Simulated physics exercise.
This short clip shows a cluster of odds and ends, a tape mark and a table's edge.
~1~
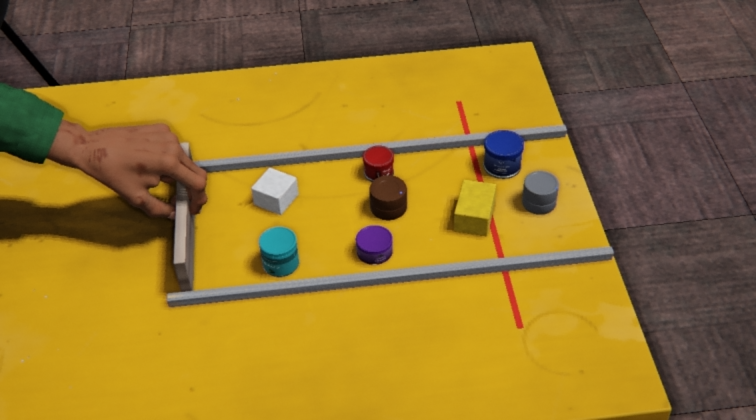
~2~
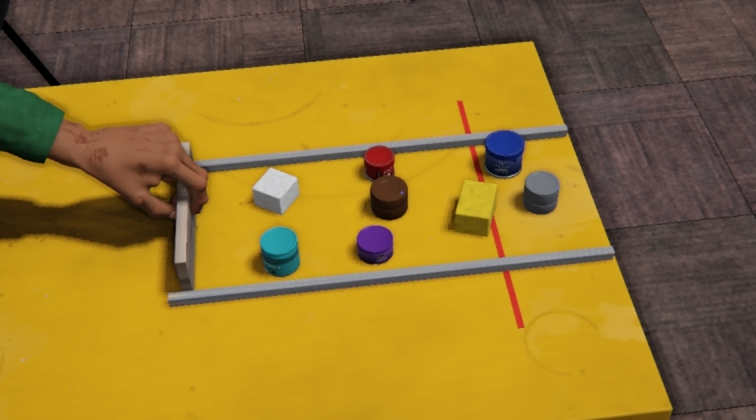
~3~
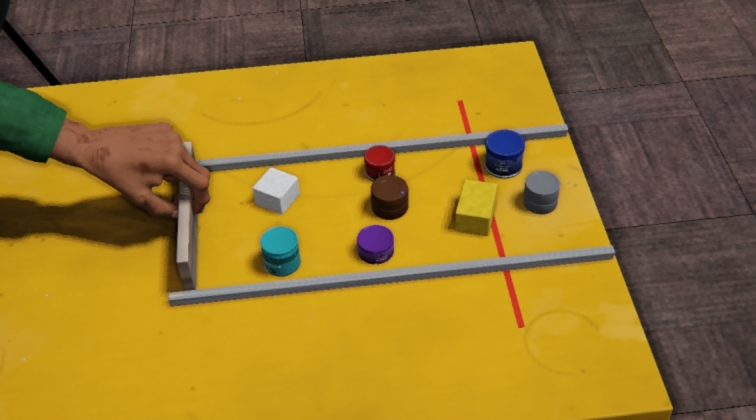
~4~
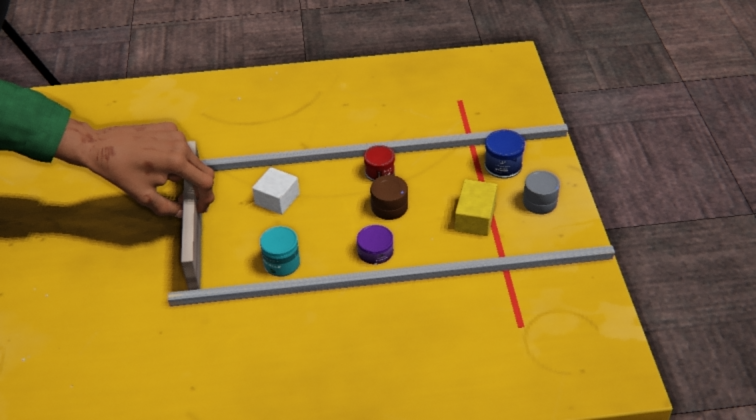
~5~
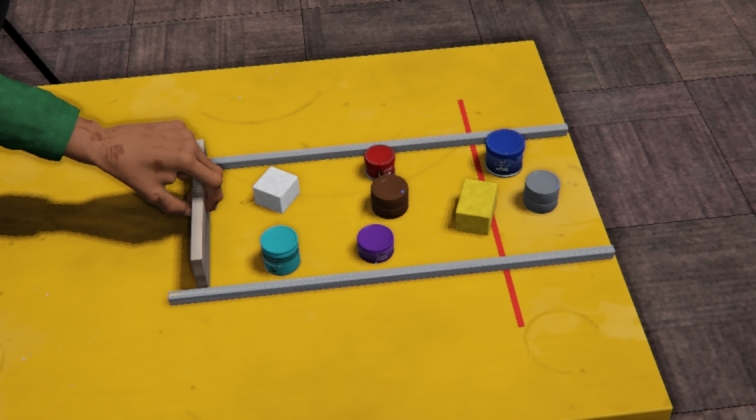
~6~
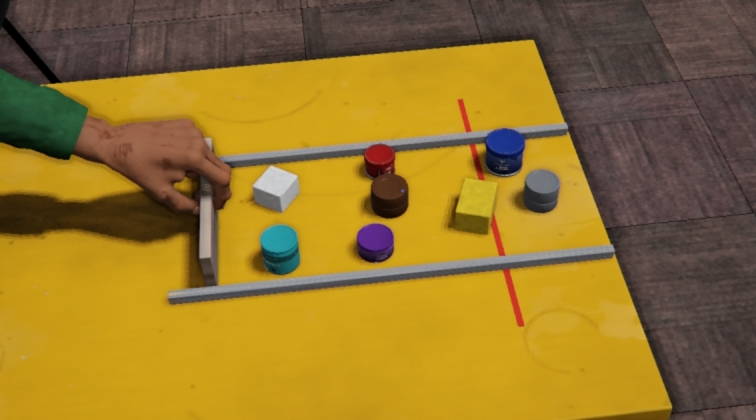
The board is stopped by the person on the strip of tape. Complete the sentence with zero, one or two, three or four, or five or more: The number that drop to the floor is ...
The number that drop to the floor is zero.
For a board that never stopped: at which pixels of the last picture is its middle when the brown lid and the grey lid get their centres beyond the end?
First one: Around (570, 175). Other one: Around (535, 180).
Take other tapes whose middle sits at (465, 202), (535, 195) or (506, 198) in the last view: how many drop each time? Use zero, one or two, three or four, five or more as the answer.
Tape one gives not one, tape two gives 1 or 2, and tape three gives zero.
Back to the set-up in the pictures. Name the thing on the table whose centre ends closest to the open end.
The blue pot.
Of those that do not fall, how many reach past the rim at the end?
I count 0 overhanging.
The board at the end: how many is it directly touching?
Contact count: 3.
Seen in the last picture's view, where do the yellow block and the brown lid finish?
The yellow block comes to rest close to (528, 206), while the brown lid rests close to (504, 183).
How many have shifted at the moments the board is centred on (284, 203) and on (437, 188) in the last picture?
Counts: 2 / 7.
Soon after, none off yet; grey lid at rest near (542, 191); blue pot at rest near (505, 153); yellow block at rest near (476, 206).
Then, none off yet; grey lid at rest near (542, 191); blue pot moving near (513, 153); yellow block moving near (486, 206).
At rest, the number that fall off is zero.
